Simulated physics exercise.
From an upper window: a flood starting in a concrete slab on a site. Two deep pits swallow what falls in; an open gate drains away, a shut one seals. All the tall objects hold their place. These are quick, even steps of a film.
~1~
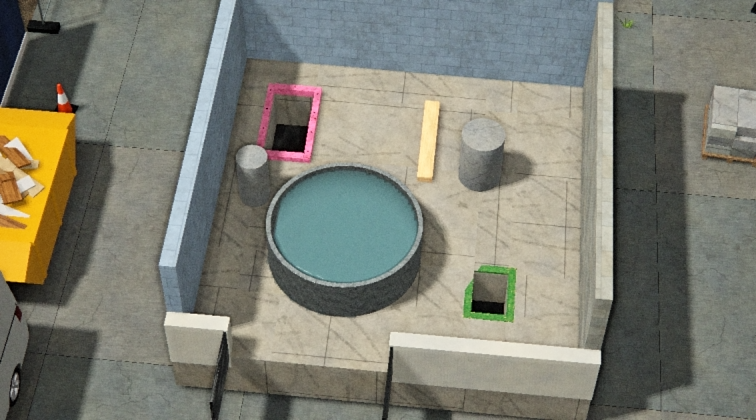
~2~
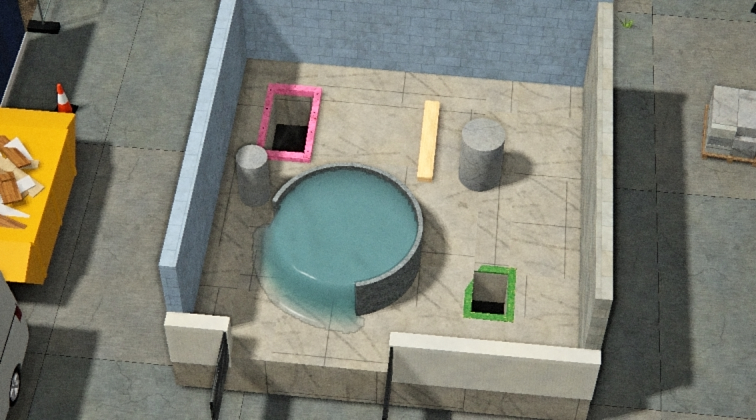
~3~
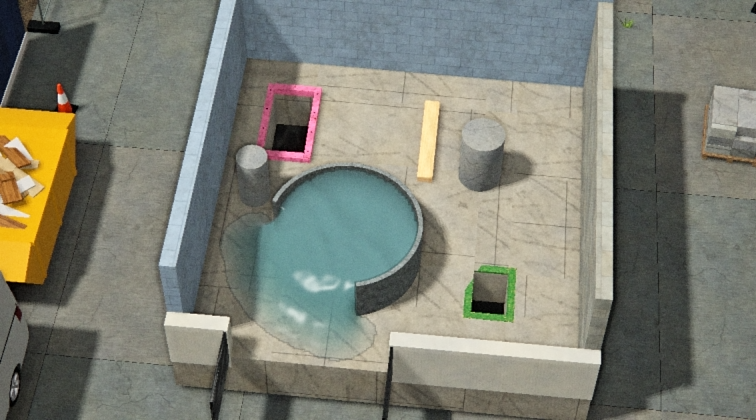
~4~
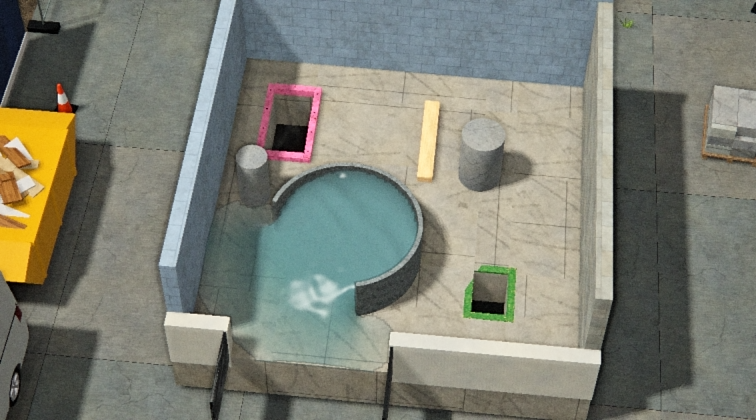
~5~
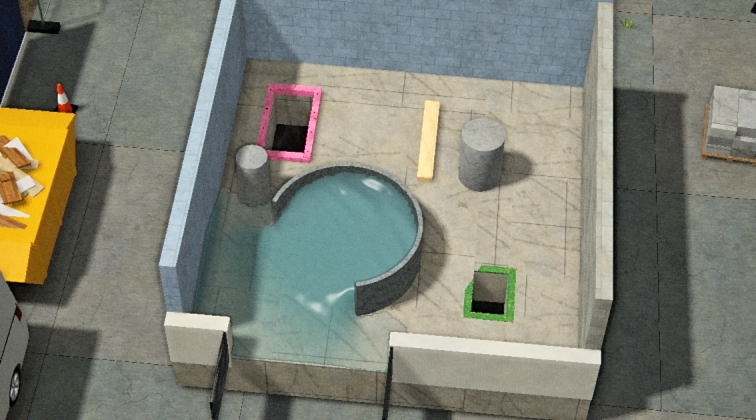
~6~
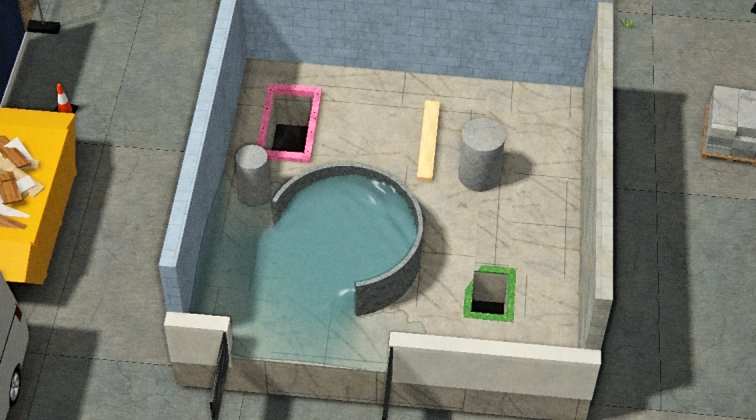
On a walled concrete slab at a building site, a round pool of still water lost the front left part of its wall, and water poured out, spreading across the floor toward the left wall and front opening.
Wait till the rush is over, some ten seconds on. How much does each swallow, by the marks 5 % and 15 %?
The gate takes more than 15 %; the pink pit takes less than 5 %; the green pit takes less than 5 %.
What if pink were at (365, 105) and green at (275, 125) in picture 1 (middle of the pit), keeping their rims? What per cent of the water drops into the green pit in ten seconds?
In per cent: Green 8.
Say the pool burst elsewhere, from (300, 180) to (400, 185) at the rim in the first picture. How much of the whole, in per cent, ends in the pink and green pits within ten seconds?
Per cent: Pink 14, green 8.
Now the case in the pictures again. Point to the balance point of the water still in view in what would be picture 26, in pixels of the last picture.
Close to (291, 247).
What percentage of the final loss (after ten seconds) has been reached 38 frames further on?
Near 85 in a hundred.
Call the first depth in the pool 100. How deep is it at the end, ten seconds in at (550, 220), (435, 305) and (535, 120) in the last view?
About 4, 0 and 4 per cent.
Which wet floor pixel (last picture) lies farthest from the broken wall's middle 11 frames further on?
I would point to (247, 65).
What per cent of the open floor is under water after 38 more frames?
Roughly 55 per cent.
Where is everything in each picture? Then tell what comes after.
In the first frame, still water in the pool at (345, 226).
In the second frame, water pours out at (287, 280) and has run to (361, 319).
In the third frame, water pours out at (287, 283) and has run to a hidden place.
In the fourth frame, the front is at a hidden place, out from the gap at (287, 285).
In the fifth frame, the front is at (220, 192), out from the gap at (287, 285).
In the sixth frame, water pours out at (287, 285) and has run to (223, 178).
A moment on, water covers 20 % of the floor; the gate 16 %, the pink pit 0 %, the green pit 0 %.
Next, water covers 25 % of the floor; the gate 29 %, the pink pit 0 %, the green pit 0 %.
Then, water covers 35 % of the floor; the gate 43 %, the pink pit 0 %, the green pit 0 %.
Later, water covers 55 % of the floor; the gate 56 %, the pink pit 1 %, the green pit 0 %.
In the end, water covers 70 % of the floor; the gate 67 %, the pink pit 1 %, the green pit 1 %.
